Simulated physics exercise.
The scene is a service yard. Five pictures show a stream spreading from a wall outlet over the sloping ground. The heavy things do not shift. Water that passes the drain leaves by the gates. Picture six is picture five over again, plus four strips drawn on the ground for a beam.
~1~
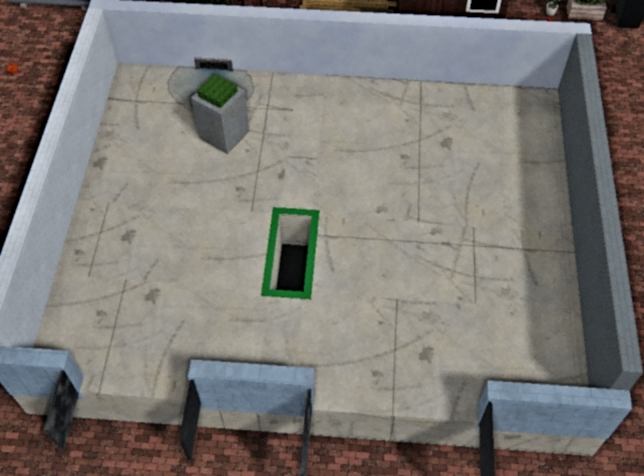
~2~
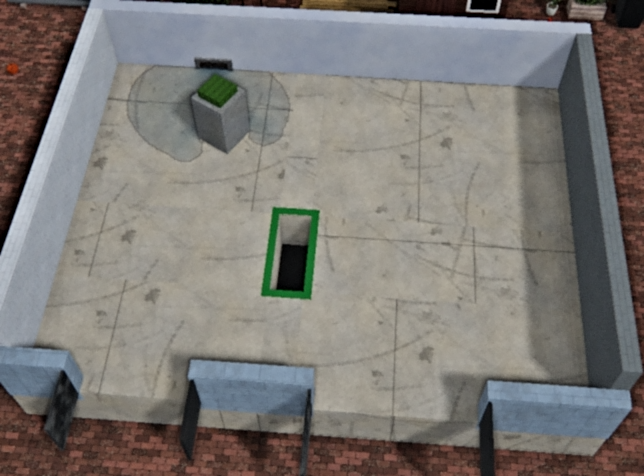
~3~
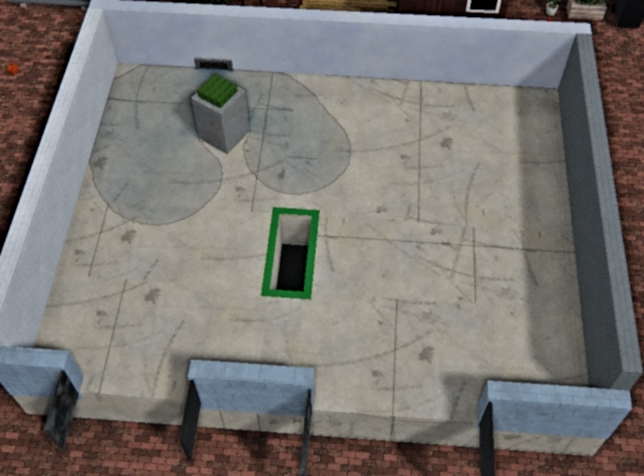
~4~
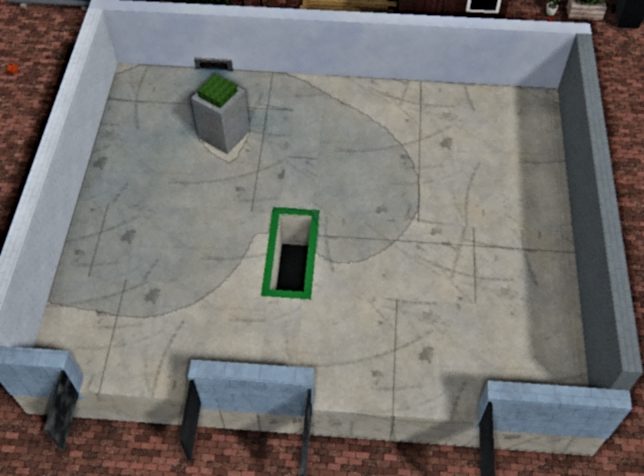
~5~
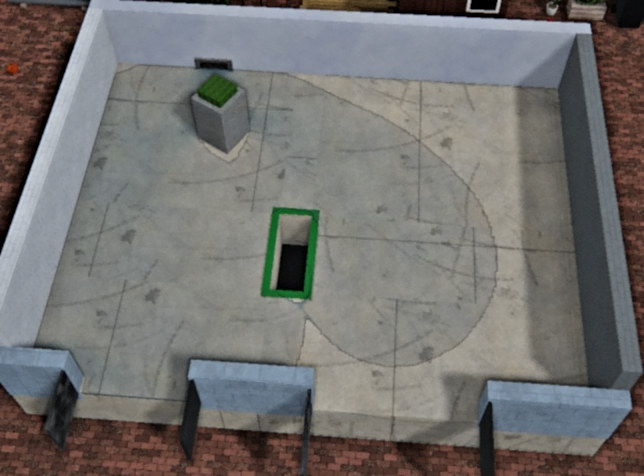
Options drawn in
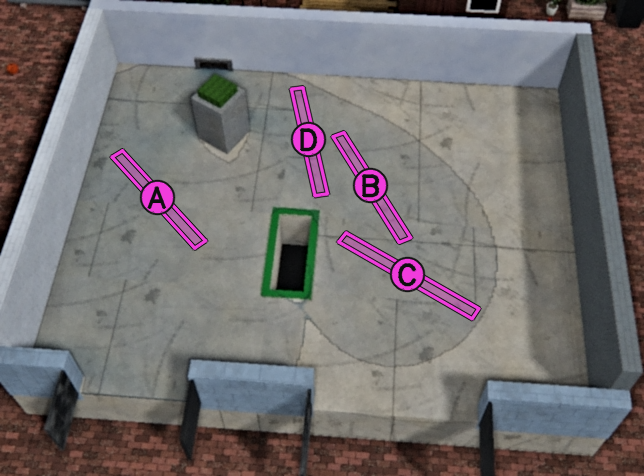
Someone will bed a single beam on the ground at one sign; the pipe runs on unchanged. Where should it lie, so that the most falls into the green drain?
Spot A does it best.
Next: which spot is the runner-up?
Spot D.
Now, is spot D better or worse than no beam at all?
Spot D is better.
On the marked copy, A from (117, 153) to (200, 244); B from (338, 134) to (405, 240); C from (342, 237) to (475, 313); D from (297, 88) to (321, 194).
Choosing A, about 41 % of the stream goes into the green drain, about 58 % out by the gates.
Choosing B, about 15 % of the stream goes into the green drain, about 83 % out by the gates.
Choosing C, about 14 % of the stream goes into the green drain, about 85 % out by the gates.
Choosing D, about 27 % of the stream goes into the green drain, about 70 % out by the gates.
